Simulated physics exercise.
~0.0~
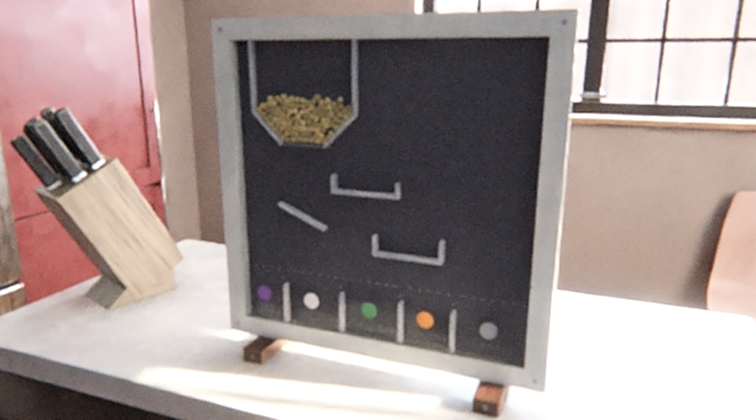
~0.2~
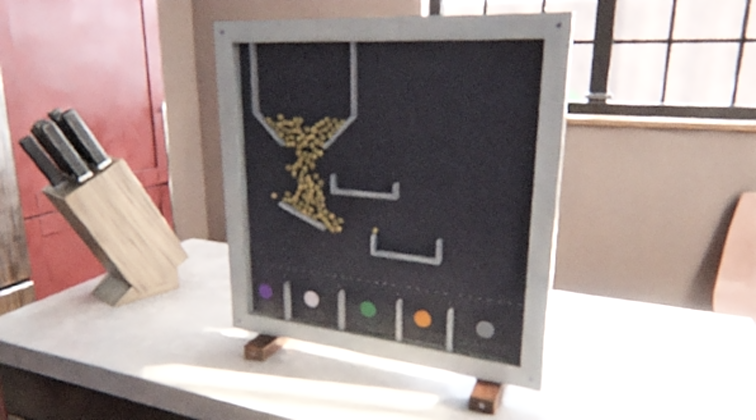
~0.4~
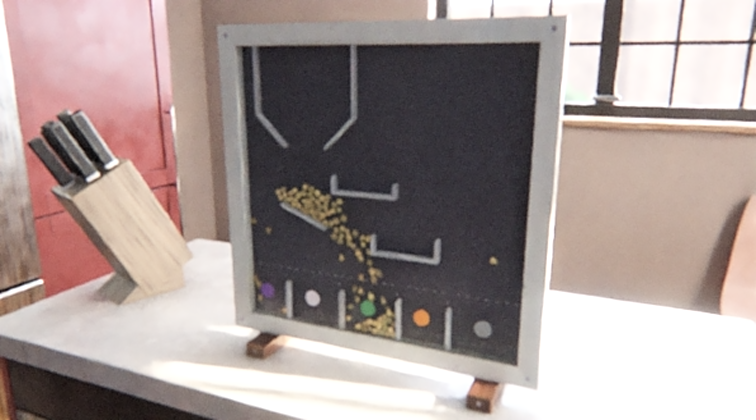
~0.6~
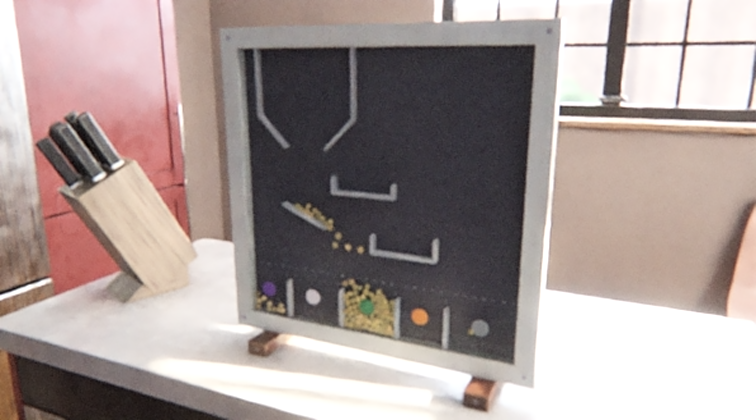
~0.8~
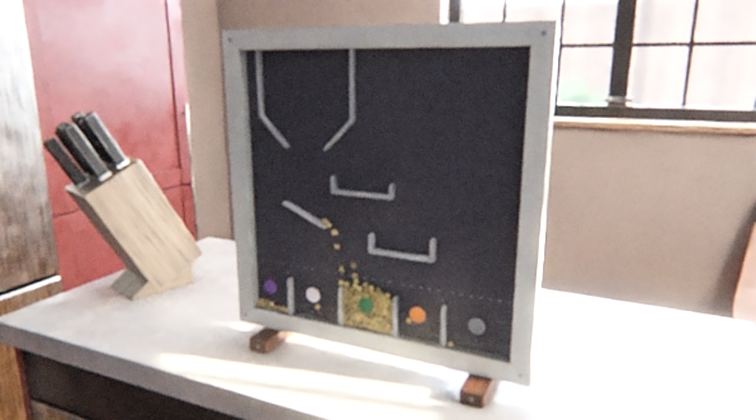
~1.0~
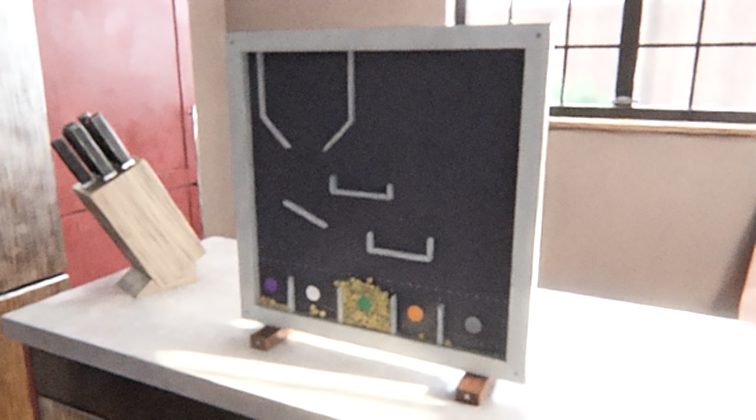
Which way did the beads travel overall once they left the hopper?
They moved down, dropping from the hopper past the slanted ledge to the bins at the bottom.
Small yellow beads poured out of the hopper in an upright case on a counter, hit a slanted ledge and slid off to the right, mostly filling the green bin, with a few ending up in the purple and white ones.
